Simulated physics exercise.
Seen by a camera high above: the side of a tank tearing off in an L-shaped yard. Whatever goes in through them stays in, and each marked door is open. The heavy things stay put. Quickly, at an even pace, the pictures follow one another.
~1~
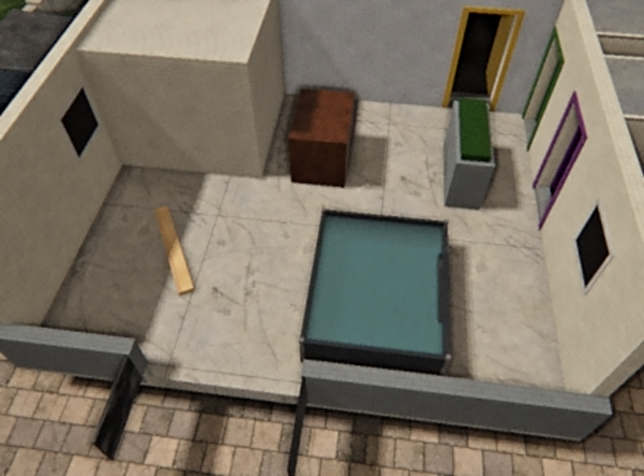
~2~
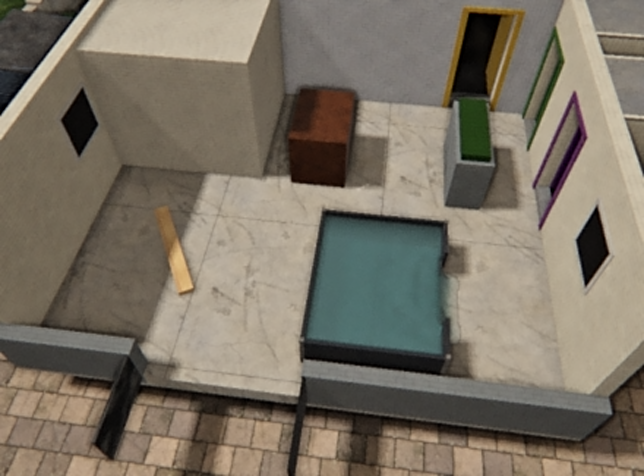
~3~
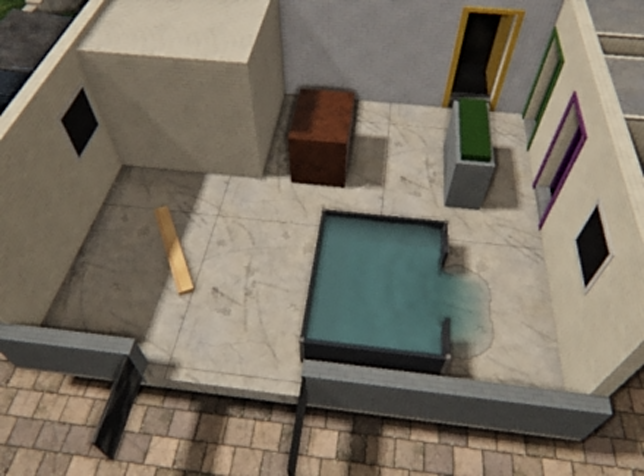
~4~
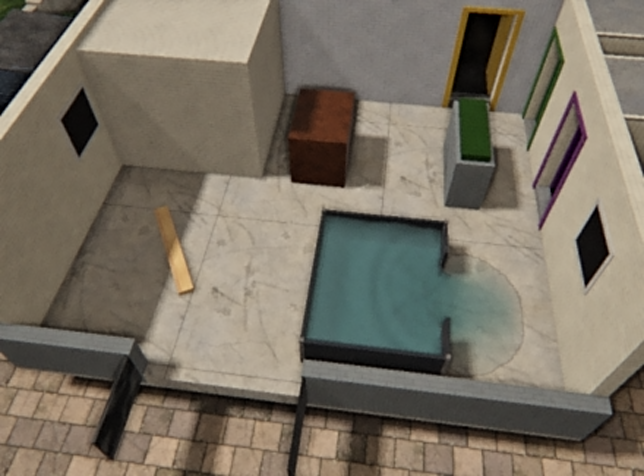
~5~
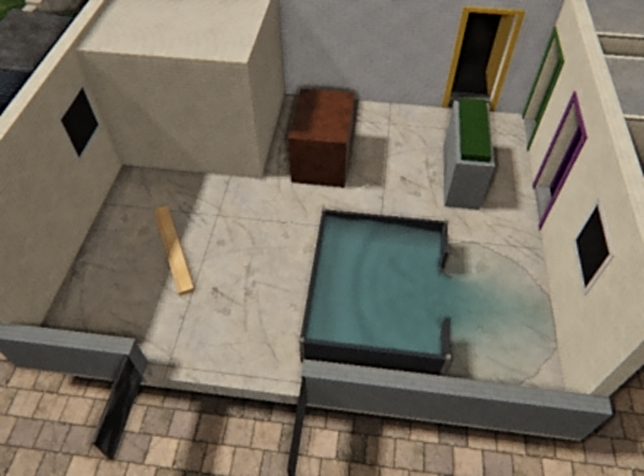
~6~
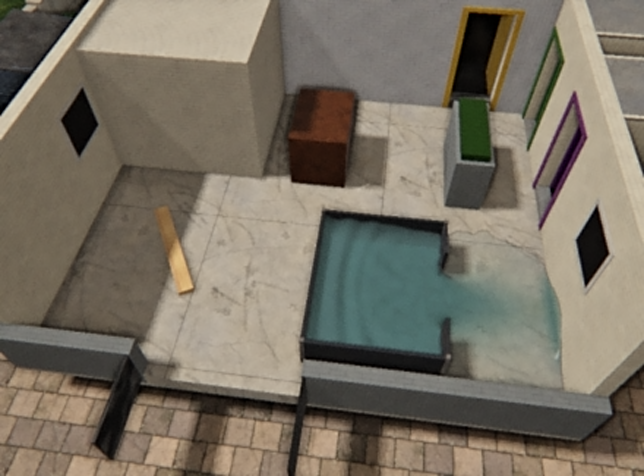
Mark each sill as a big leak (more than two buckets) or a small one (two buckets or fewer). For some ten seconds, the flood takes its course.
Green door: Big; yellow door: Small; purple door: Small.
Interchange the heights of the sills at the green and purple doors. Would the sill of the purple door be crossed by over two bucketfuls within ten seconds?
Note, one by one - purple door comes in high.
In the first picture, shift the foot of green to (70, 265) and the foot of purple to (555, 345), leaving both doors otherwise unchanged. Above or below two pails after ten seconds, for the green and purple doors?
Note: Green door keeps within limits; purple door breaks the limit.
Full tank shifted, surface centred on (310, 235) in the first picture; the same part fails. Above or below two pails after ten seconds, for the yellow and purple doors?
Then: The yellow one falls short; the purple one exceeds the threshold.
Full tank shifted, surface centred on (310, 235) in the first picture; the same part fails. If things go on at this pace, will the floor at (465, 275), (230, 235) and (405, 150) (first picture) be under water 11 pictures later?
Soaked, spared, spared.
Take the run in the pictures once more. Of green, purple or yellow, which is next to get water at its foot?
Soonest: The purple one.
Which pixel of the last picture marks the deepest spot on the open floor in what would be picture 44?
It should be deepest at about (515, 114).
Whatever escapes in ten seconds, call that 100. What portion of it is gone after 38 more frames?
About 45 per cent.
A moment on, water covers 10 % of the floor; the green door not reached, the yellow door not reached, the purple door wet at the sill, nothing in.
Next, water covers 20 % of the floor; the green door wet at the sill, nothing in, the yellow door not reached, the purple door wet at the sill, nothing in.
Then, water covers 30 % of the floor; the green door under two buckets in, the yellow door wet at the sill, nothing in, the purple door wet at the sill, nothing in.
Later, water covers 60 % of the floor; the green door far over two buckets in, the yellow door wet at the sill, nothing in, the purple door wet at the sill, nothing in.
In the end, water covers 80 % of the floor; the green door far over two buckets in, the yellow door wet at the sill, nothing in, the purple door wet at the sill, nothing in.
